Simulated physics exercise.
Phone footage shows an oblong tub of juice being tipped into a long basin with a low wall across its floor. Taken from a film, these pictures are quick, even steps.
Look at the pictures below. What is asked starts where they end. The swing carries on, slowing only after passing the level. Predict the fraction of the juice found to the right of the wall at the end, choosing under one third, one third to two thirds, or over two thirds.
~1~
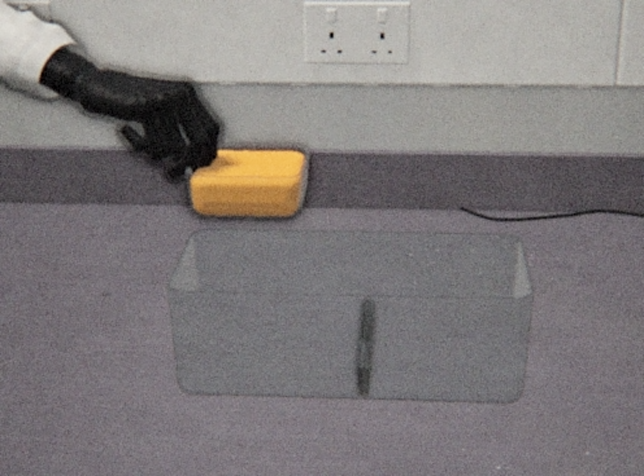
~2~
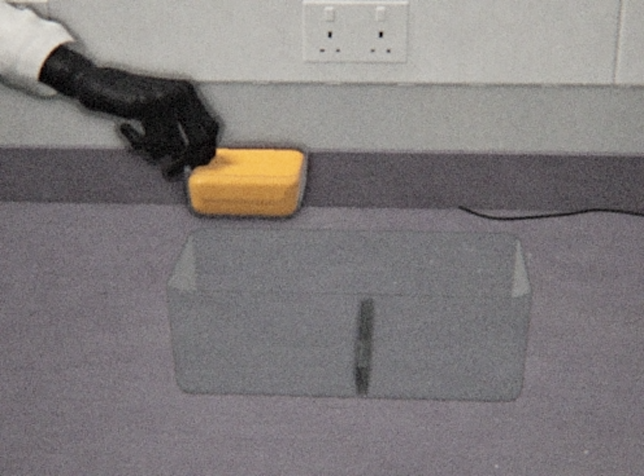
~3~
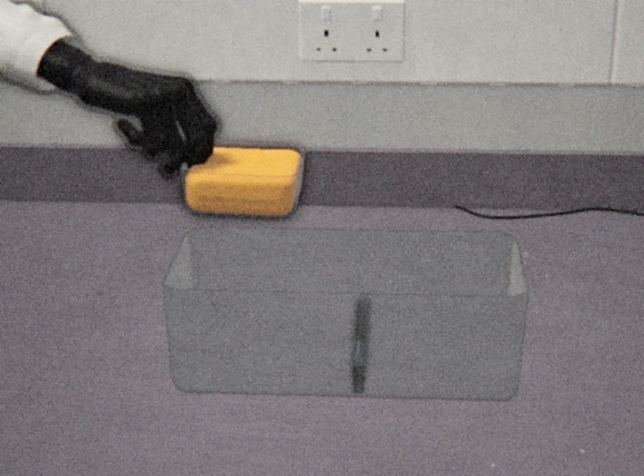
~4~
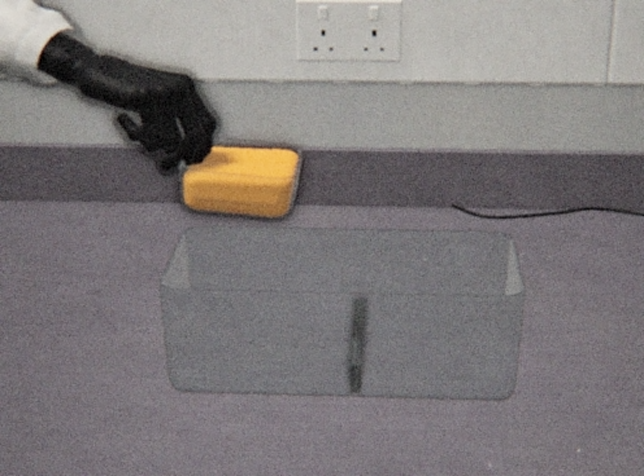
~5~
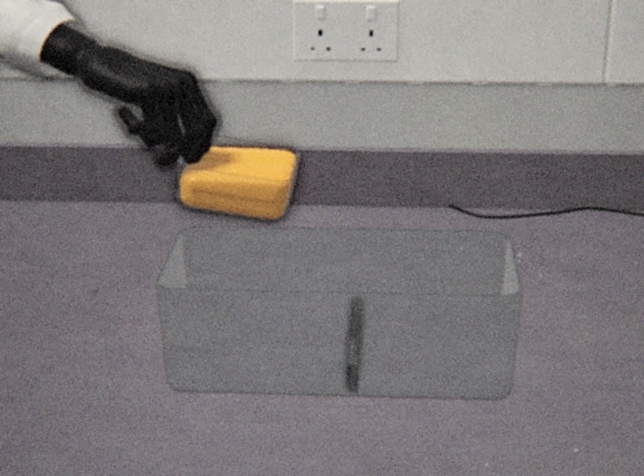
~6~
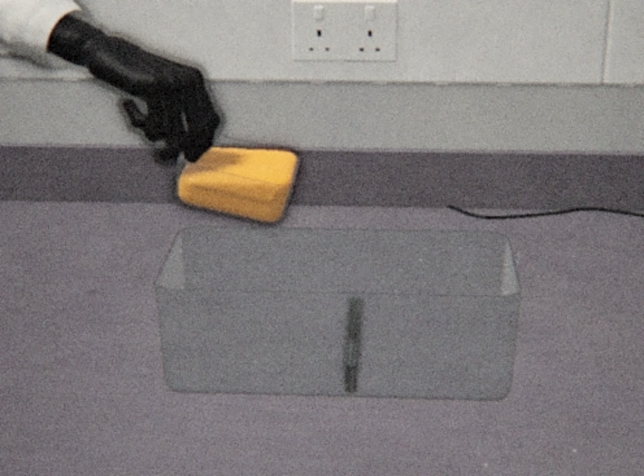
The share right of the wall falls in the middle range, one third to two thirds.
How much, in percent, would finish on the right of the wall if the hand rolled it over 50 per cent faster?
It comes to some 45 in a hundred.
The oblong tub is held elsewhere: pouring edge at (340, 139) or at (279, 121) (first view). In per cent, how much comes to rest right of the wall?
In order, some 75 and 15 percent.
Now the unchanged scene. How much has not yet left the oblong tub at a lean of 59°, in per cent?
Amount still in: Approx. 35 %.
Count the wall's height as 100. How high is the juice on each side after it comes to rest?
20 % left, 20 % right.
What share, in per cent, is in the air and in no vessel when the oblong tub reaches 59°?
I'd say some 30 per cent of it.
A moment on, the oblong tub is tipped part way and 34 per cent is still to pour, 18 is left of the wall and 19 right of it.
Next, the oblong tub is tipped on its side and 8 per cent is still to pour, 41 is left of the wall and 48 right of it.
Then the oblong tub is tipped on its side and 1 per cent is still to pour, 49 is left of the wall and 48 right of it.
Later the oblong tub is tipped on its side and 0 per cent is still to pour, 51 is left of the wall and 49 right of it.
At rest 51 per cent lies left of the wall, 49 right of it and 0 outside.
